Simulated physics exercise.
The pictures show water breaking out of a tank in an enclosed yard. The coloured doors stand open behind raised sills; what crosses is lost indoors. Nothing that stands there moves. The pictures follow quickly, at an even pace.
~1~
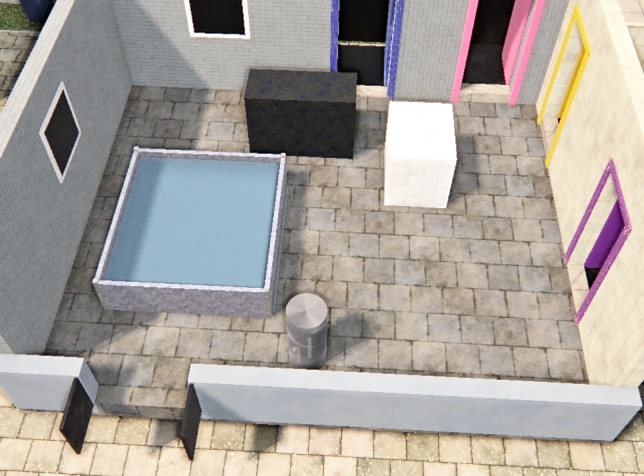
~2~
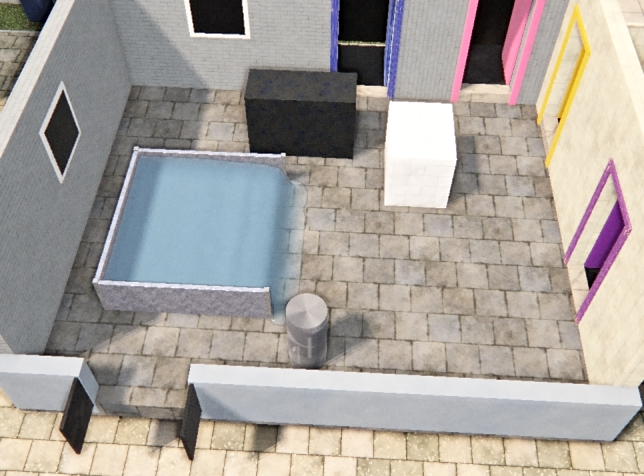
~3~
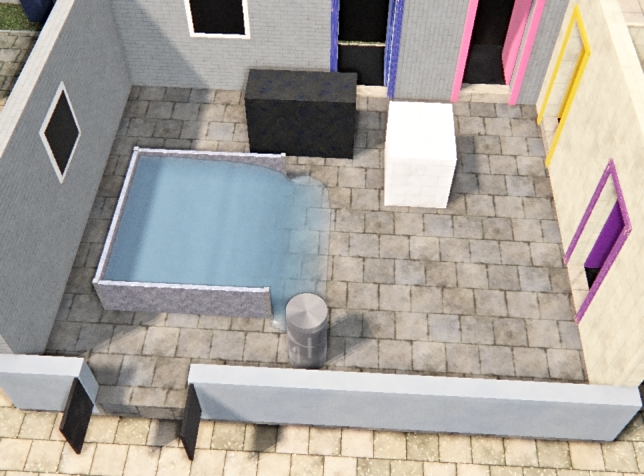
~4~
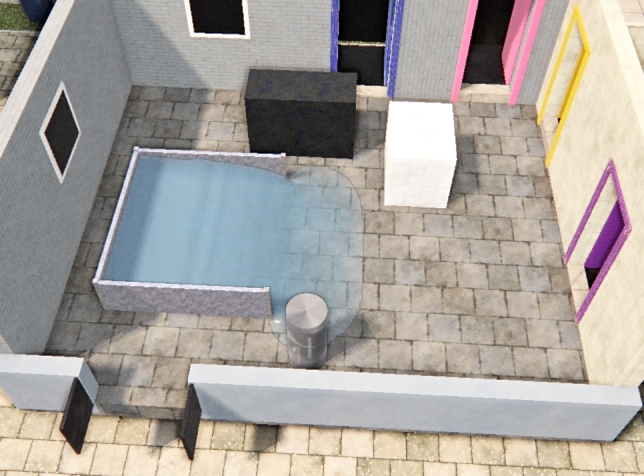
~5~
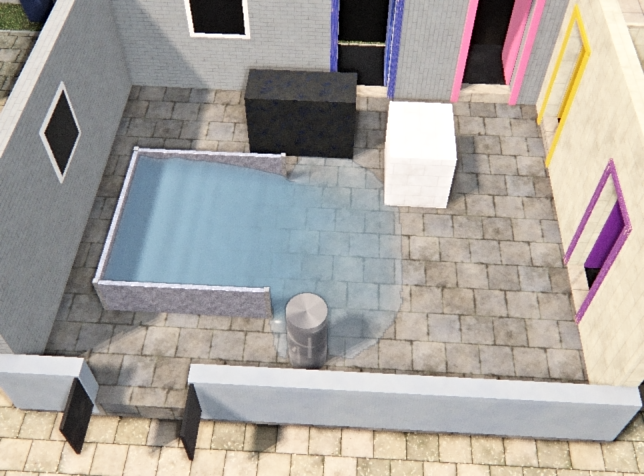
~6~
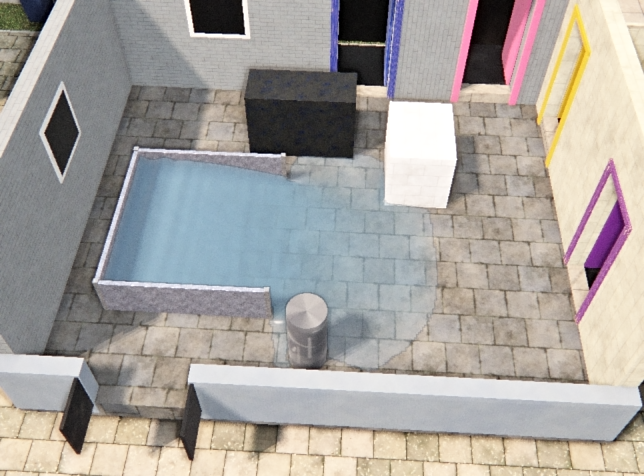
In a walled yard, water pours from the tank's open right side and spreads across the paving.
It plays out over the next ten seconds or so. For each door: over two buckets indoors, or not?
One by one: The yellow door holds within the limit; the blue door floods; the pink door holds within the limit; the purple door floods.
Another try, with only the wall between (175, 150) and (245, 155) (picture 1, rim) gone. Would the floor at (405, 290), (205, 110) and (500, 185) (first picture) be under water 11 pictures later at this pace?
In that order: Clear, wet, clear.
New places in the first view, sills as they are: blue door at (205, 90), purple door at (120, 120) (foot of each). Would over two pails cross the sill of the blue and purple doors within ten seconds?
One by one: The blue one keeps below it, the purple one is under.
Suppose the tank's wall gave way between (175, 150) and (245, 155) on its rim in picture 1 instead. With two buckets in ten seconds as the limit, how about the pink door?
One by one: The pink door lets less in.
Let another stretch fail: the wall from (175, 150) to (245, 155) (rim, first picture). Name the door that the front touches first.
First comes the blue one.
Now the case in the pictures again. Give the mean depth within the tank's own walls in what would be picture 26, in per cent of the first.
Some 20 per cent.
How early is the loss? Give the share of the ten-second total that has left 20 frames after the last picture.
Near 45 in a hundred.
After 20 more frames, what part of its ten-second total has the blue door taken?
About 55 per cent.
A moment on, water covers 40 % of the floor; the yellow door not reached, the blue door not reached, the pink door not reached, the purple door wet at the sill, nothing in.
Next, water covers 50 % of the floor; the yellow door not reached, the blue door under two buckets in, the pink door not reached, the purple door far over two buckets in.
Then, water covers 60 % of the floor; the yellow door wet at the sill, nothing in, the blue door over two buckets in, the pink door wet at the sill, nothing in, the purple door far over two buckets in.
Later, water covers 70 % of the floor; the yellow door wet at the sill, nothing in, the blue door over two buckets in, the pink door wet at the sill, nothing in, the purple door far over two buckets in.
In the end, water covers 90 % of the floor; the yellow door wet at the sill, nothing in, the blue door far over two buckets in, the pink door wet at the sill, nothing in, the purple door far over two buckets in.
